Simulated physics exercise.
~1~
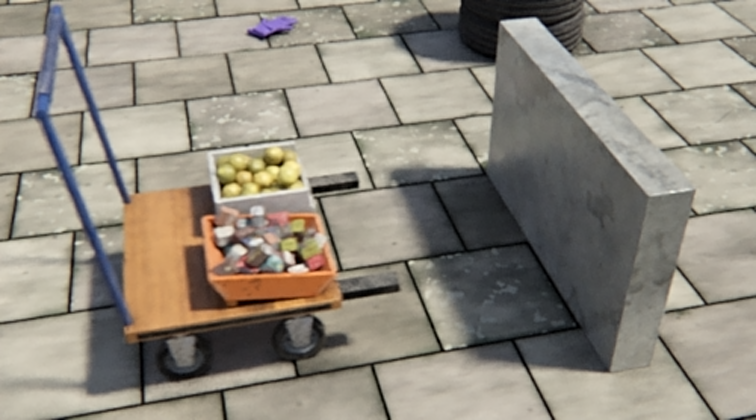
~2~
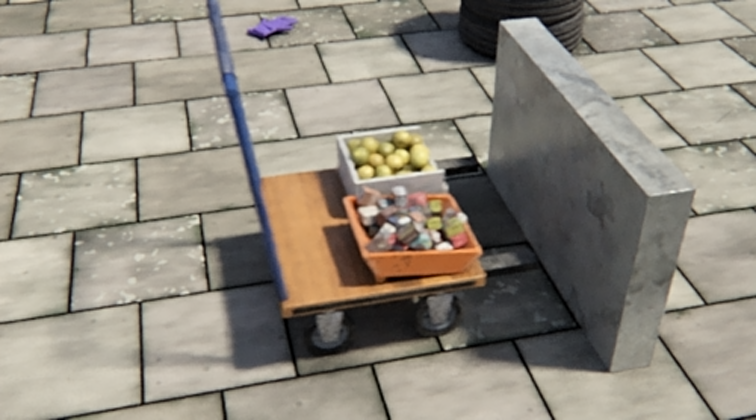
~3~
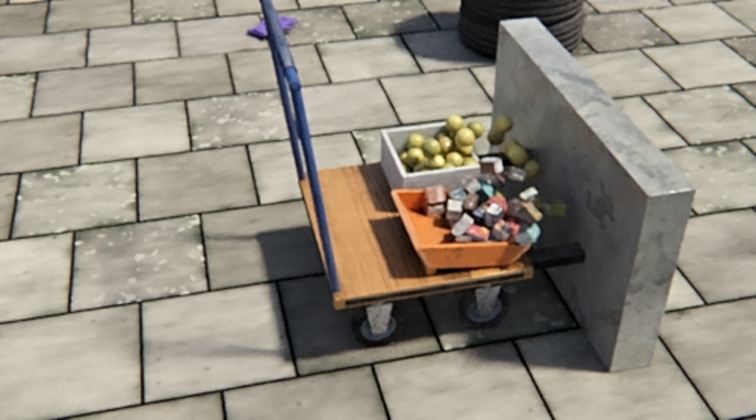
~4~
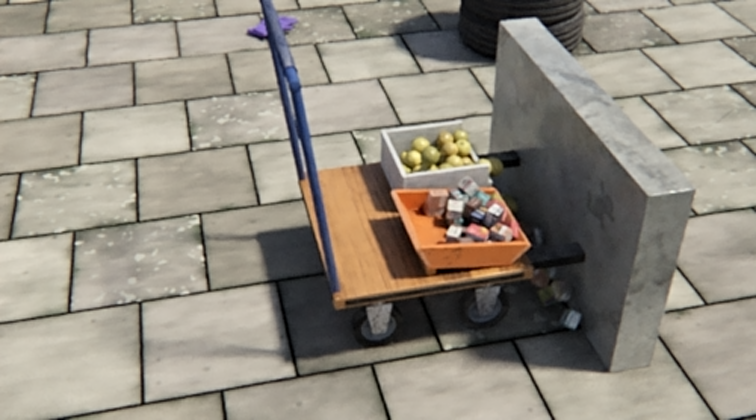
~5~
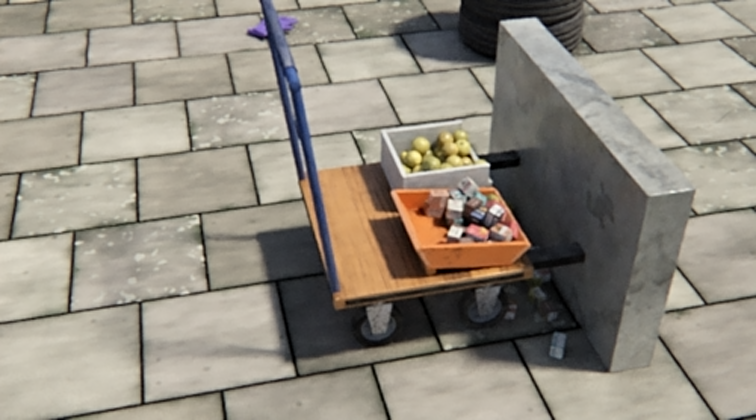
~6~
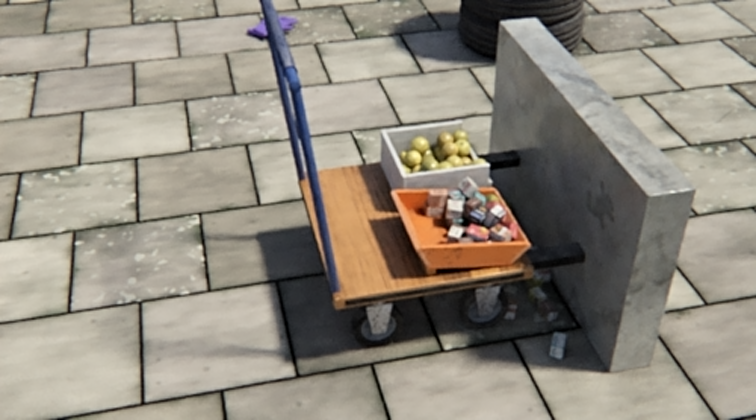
A wooden trolley carrying a white tote of yellow apples and an orange tote of small cartons rolled right and stopped against a gray wall, pitching some of both loads forward over the edges, while most stayed in the totes.
